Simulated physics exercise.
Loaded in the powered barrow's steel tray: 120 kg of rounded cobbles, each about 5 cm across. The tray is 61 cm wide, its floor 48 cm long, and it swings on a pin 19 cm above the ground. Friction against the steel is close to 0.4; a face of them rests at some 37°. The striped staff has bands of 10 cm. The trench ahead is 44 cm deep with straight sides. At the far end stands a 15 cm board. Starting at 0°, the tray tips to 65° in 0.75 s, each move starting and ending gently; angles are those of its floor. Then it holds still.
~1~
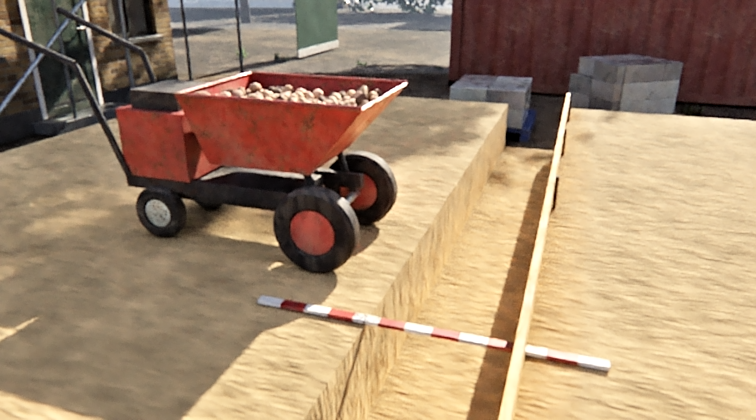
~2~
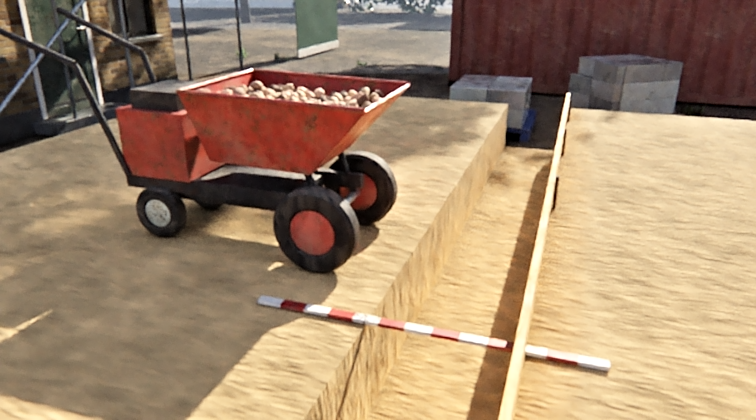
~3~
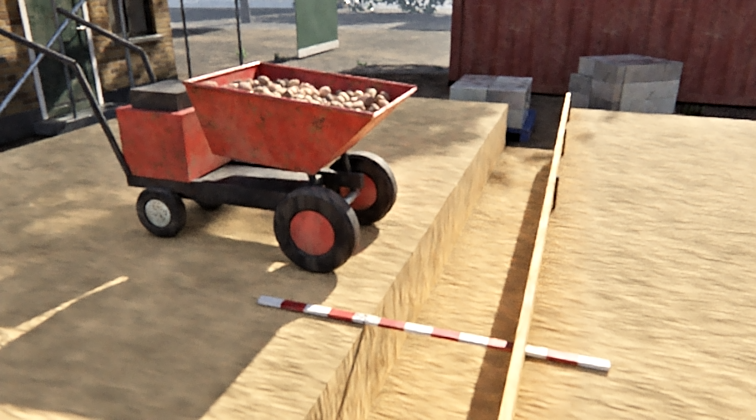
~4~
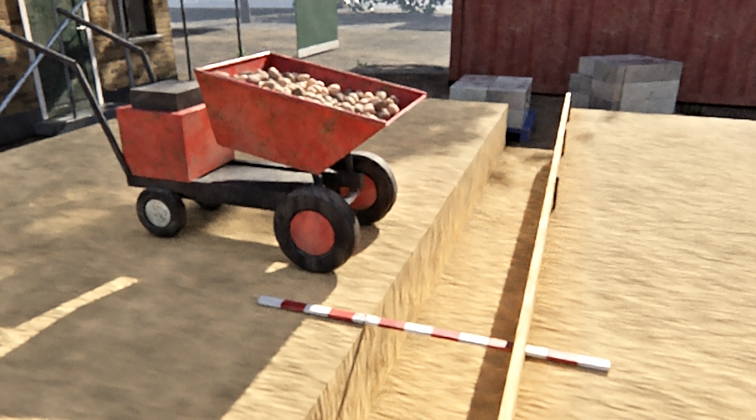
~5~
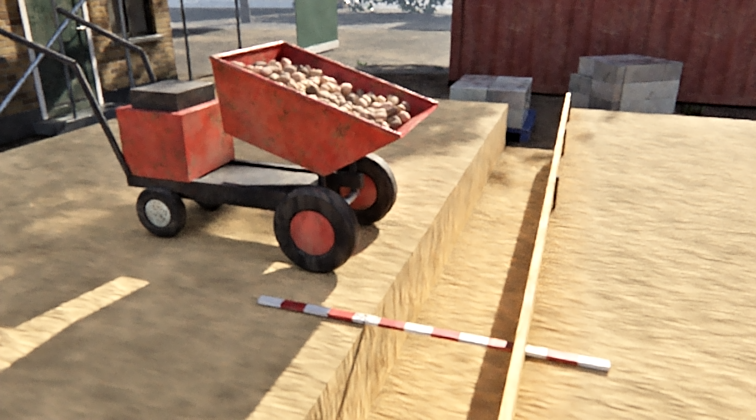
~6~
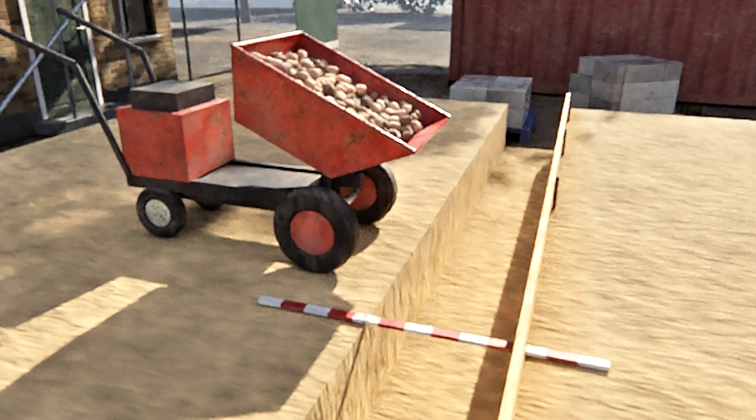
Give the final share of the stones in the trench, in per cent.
About 96 per cent.
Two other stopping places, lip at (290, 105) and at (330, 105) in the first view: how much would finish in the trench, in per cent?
Near 100 per cent from the first place, 100 from the second.
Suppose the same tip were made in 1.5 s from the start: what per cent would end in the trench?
It would be near 100 per cent.
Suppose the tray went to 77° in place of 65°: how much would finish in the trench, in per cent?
In that case some 100 per cent.
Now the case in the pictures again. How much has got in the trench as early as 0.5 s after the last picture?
Some 20 per cent.
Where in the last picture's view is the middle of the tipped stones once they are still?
Their middle is at about (488, 340).
Then, 0.2 s after the last picture the floor is at 55°, 100 % in the tray; the foremost stones are at (449, 179).
Then, 0.5 s after the last picture the floor is at 65°, 79 % in the tray, 21 % in the trench; the foremost stones are at (522, 282).
Then, 0.9 s after the last picture the floor is at 65°, 33 % in the tray, 63 % in the trench, 5 % past the trench; the foremost stones are at (646, 295).
Then, 2.8 s after the last picture the floor is at 65°, 0 % in the tray, 96 % in the trench, 4 % past the trench; the foremost stones are past the picture's edge.
